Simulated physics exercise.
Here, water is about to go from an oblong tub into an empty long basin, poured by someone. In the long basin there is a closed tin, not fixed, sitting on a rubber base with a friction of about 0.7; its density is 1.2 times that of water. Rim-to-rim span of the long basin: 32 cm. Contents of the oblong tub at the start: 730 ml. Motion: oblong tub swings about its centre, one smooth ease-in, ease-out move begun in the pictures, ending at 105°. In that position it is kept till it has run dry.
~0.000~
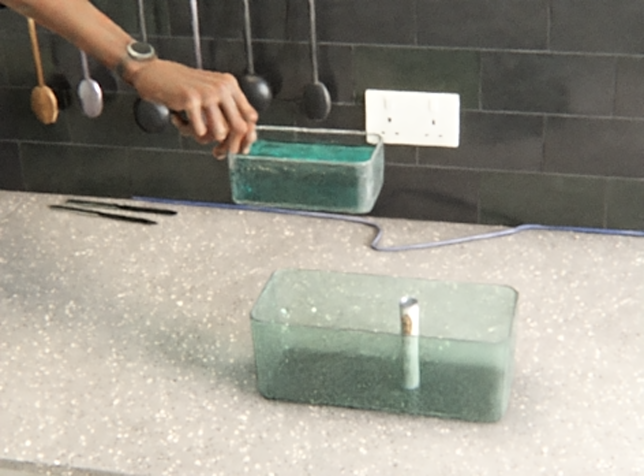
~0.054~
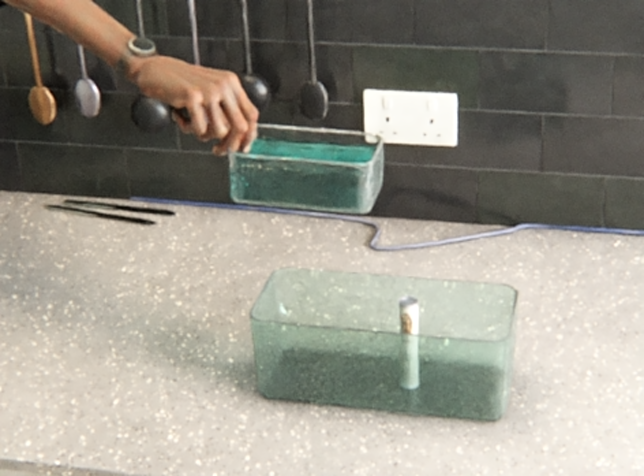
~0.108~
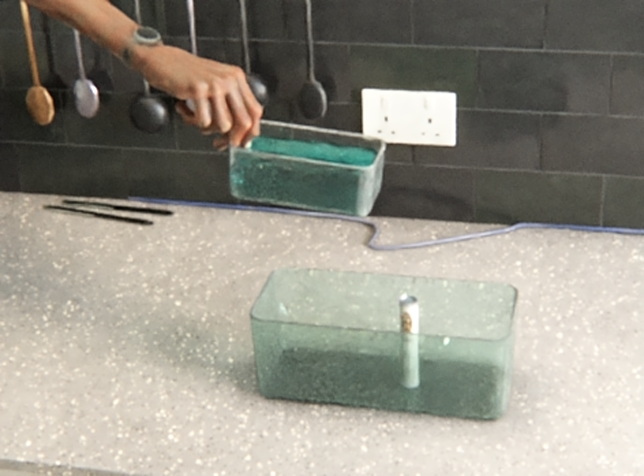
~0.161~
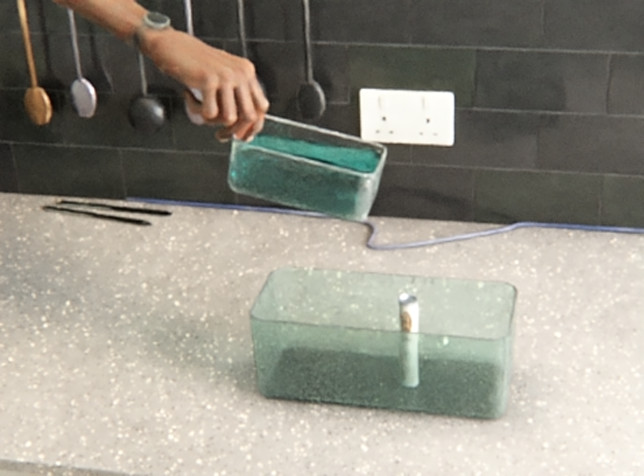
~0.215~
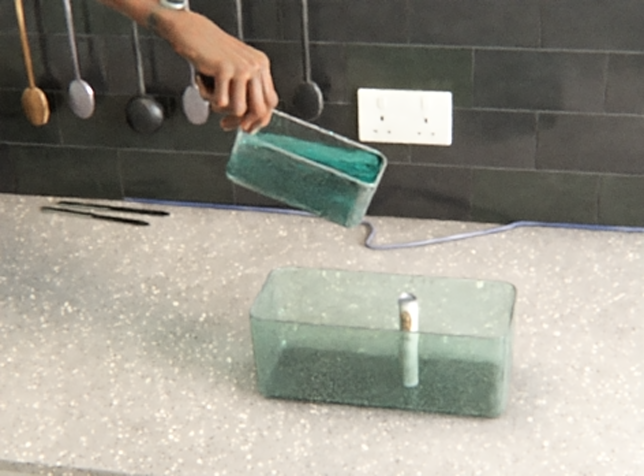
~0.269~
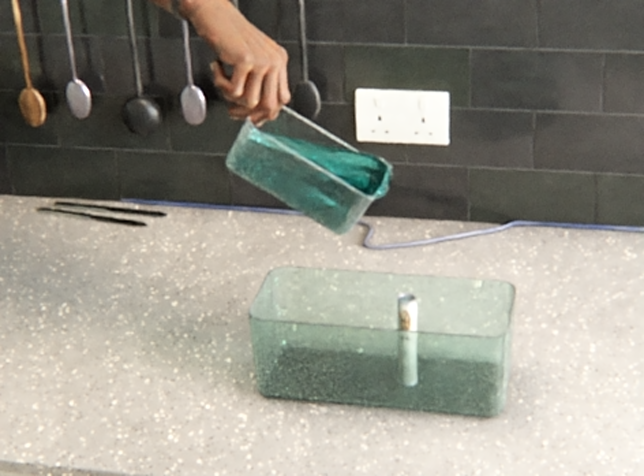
A hand tilting a small glass tub of teal water rightward above a larger clear basin holding an upright tin on a speckled counter.
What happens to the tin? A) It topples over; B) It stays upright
The answer is B.
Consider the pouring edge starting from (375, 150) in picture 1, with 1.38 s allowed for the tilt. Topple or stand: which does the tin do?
It does not tip.
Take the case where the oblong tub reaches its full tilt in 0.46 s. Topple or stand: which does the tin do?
The tin tips over.
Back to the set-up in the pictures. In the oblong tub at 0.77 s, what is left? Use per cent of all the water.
Some 2 per cent.
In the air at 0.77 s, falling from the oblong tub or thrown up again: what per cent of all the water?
About 10 % of the total.
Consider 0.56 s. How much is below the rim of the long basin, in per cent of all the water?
About 34%.
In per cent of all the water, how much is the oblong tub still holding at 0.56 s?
I'd put it near 12 percent.
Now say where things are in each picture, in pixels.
In the first picture, it leans 0°; its right rim is at (377, 150); the water meets the walls at (241, 151) and (377, 159); the long basin's rim runs from (262, 294) to (514, 316); the tin's top is at (409, 306).
In the second picture, it leans 1°; its right rim is at (377, 151); the water meets the walls at (240, 149) and (377, 159).
In the third picture, it leans 6°; its right rim is at (379, 155); the water meets the walls at (240, 147) and (378, 160).
In the fourth picture, it leans 12°; its right rim is at (380, 163); the water meets the walls at (241, 146) and (379, 162).
In the fifth picture, it leans 21°; its right rim is at (381, 173); the water meets the walls at (240, 143) and (383, 167); 1 per cent is over the edge.
In the sixth picture, it leans 31°; its right rim is at (378, 185); the water meets the walls at (237, 141) and (373, 172); 6 per cent is over the edge.
Then, 0.56 s in, the tilt is 91° and 12 per cent is still to pour; the tin stands where it began.
Then, 0.77 s in, the tilt is 105° and 2 per cent is still to pour; the tin stands where it began.
Then, 0.99 s in, the tilt is 105° and 0 per cent is still to pour; the tin stands where it began.
Then, 1.23 s in, the tilt is 105° and 0 per cent is still to pour; the tin stands where it began.
Finally, the tin stands where it began.
